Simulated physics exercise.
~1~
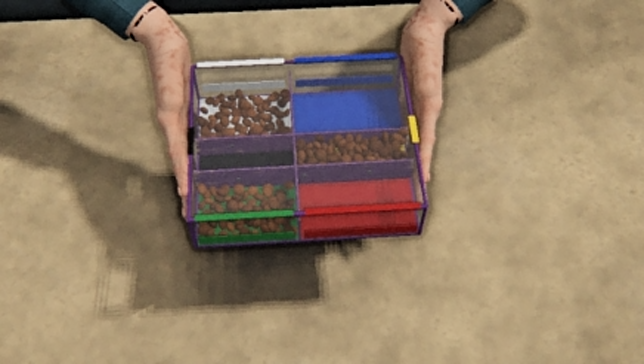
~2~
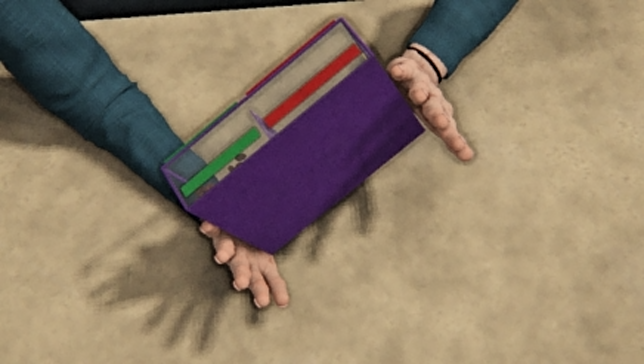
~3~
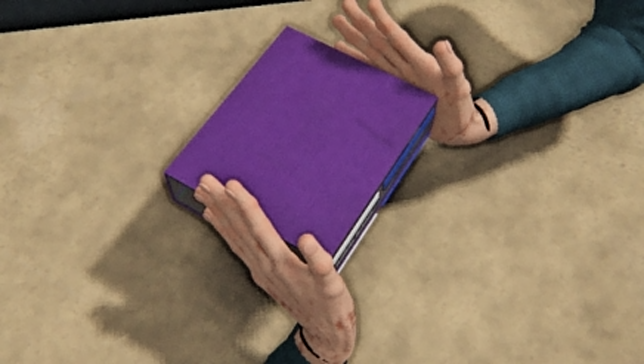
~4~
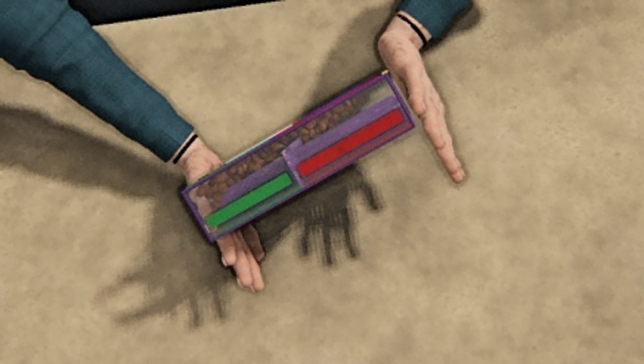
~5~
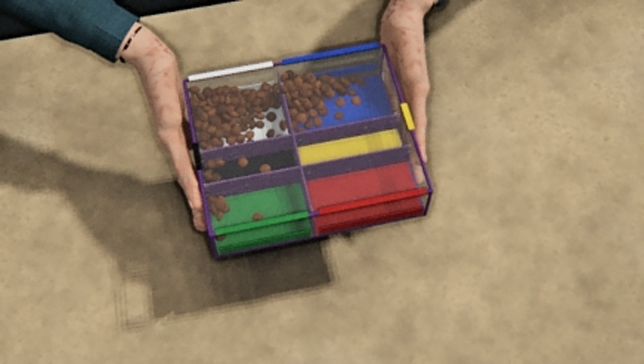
Two hands tip a clear-lidded box over and back level, leaving most brown pieces in the white and blue sections.
